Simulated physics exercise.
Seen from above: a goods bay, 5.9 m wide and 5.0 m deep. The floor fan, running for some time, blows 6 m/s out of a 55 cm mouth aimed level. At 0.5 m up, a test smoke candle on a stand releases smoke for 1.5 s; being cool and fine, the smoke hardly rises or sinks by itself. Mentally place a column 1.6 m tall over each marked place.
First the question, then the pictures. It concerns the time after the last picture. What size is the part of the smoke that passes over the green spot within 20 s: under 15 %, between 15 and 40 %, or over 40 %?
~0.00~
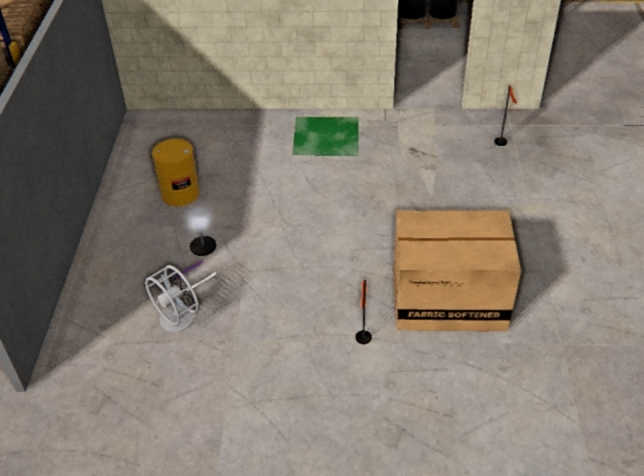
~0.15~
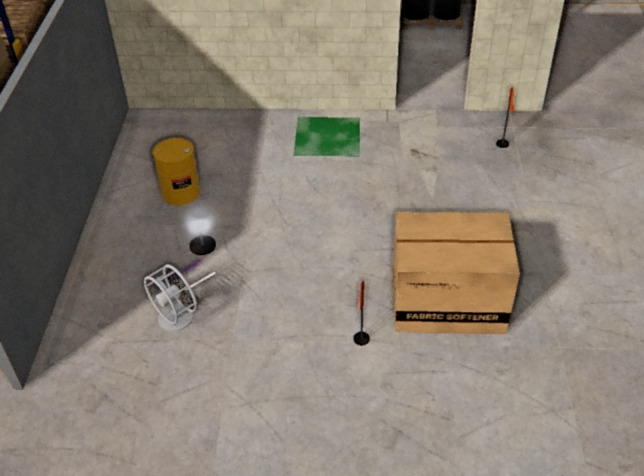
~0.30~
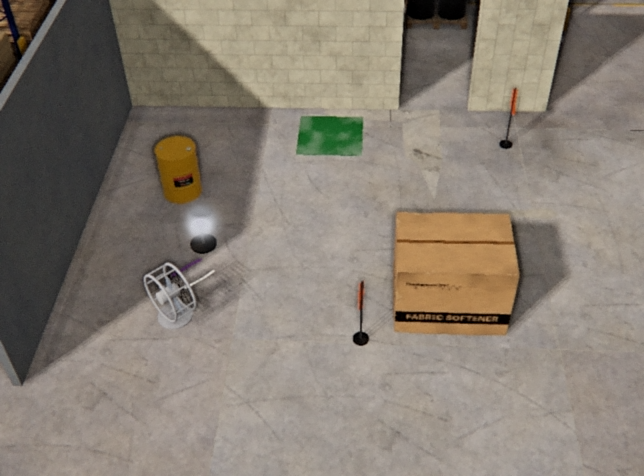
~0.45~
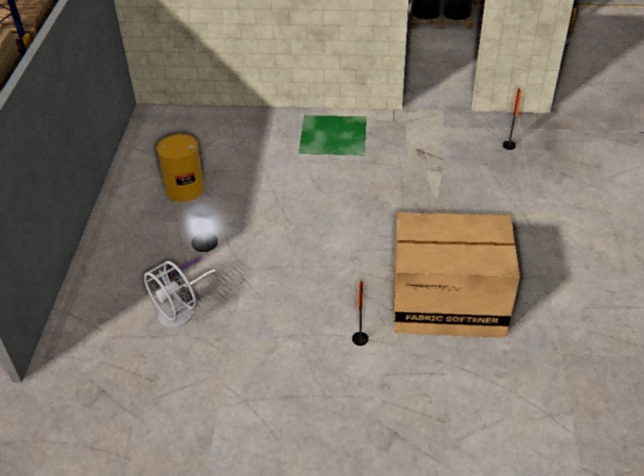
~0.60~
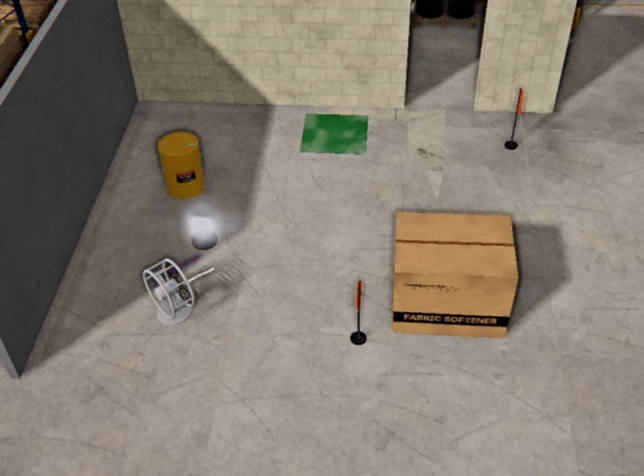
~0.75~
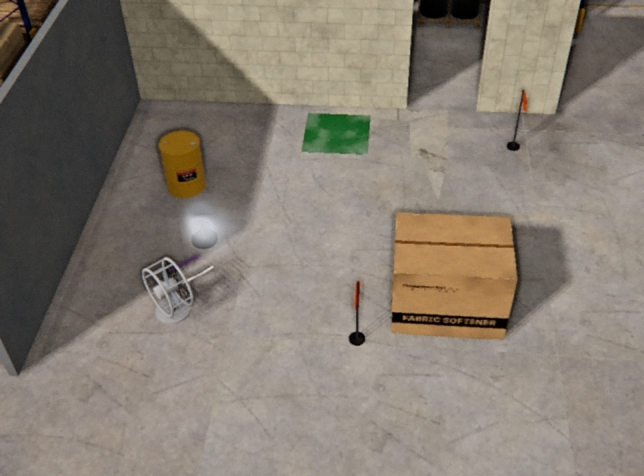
Between 15 and 40 %.
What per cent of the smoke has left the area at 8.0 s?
Roughly 70 per cent.
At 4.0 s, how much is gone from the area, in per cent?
My guess is close to 20 %.
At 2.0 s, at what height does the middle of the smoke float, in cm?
Somewhere near 20 cm high.
By 2.0 s, 0 % is gone from the area; 1 % has passed over the green spot, and the middle of the rest is near (229, 227).
By 4.0 s, 22 % is gone from the area; 19 % has passed over the green spot, and the middle of the rest is near (354, 145).
By 8.0 s, 65 % is gone from the area; 28 % has passed over the green spot, and the middle of the rest is near (291, 102).
By 20.0 s, 82 % is gone from the area; 30 % has passed over the green spot, and the middle of the rest is near (161, 51).
